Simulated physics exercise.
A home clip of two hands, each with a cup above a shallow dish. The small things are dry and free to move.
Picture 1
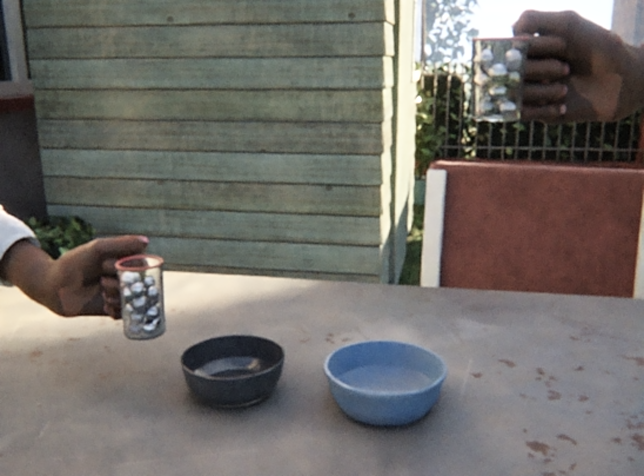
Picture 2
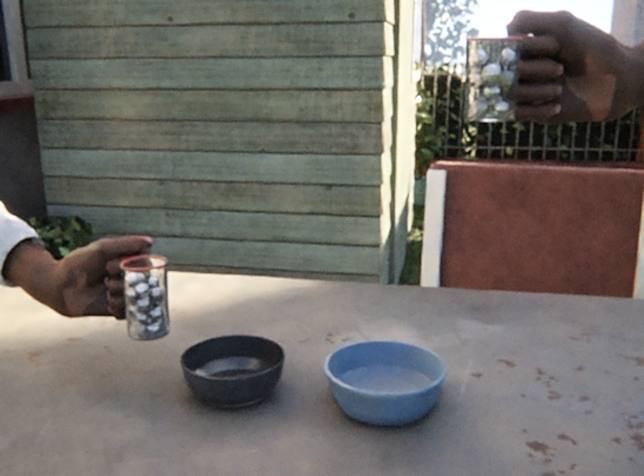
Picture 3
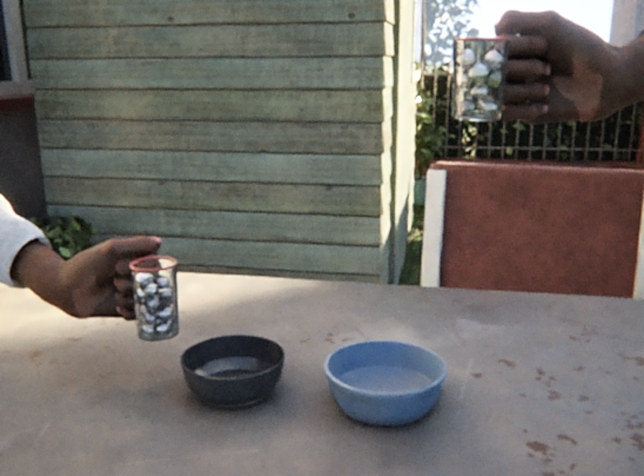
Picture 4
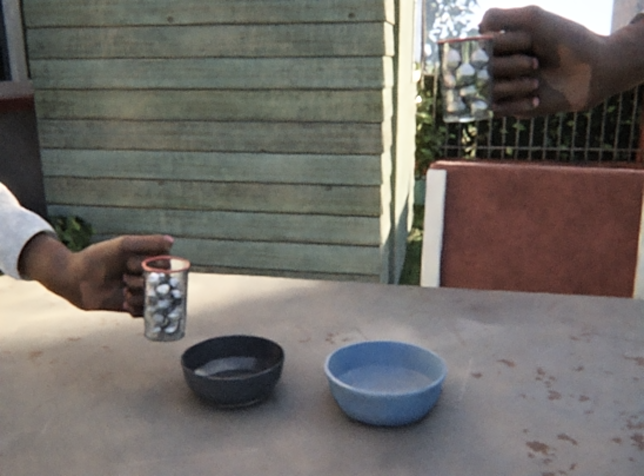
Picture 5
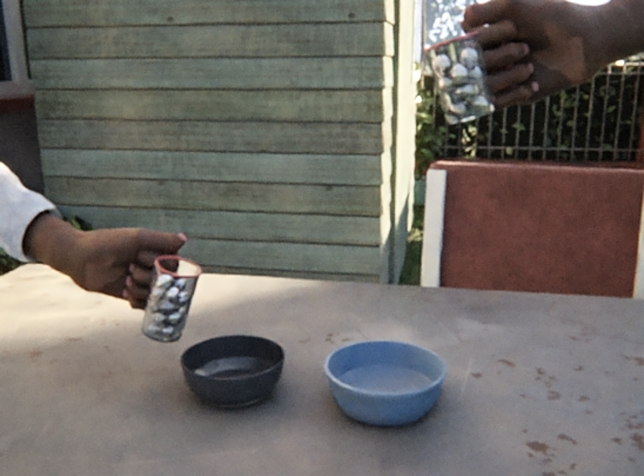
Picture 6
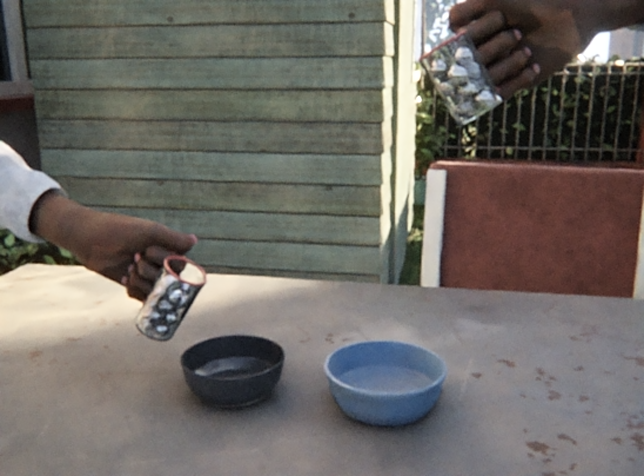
Two hands, each gripping a clear cup of shiny steel balls, one low and one high, moved slightly inward above a dark dish and a blue dish, then gradually tilted their cups.
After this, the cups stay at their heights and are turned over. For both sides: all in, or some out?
On the left the dish keeps them all, on the right it loses some pieces.
Then, 0.40 s past the last view, left, all still in the cup; right, all still in the cup.
Then, 0.74 s past the last view, left, about two thirds still in the cup, about a quarter in the dish, a small part in the air; right, most still in the cup, about a quarter in the air.
Then, 1.04 s past the last view, left, all in the dish; right, about a third in the dish, about two thirds in the air.
Finally, left, all in the dish, none outside the dish; right, about half in the dish, about half outside the dish.
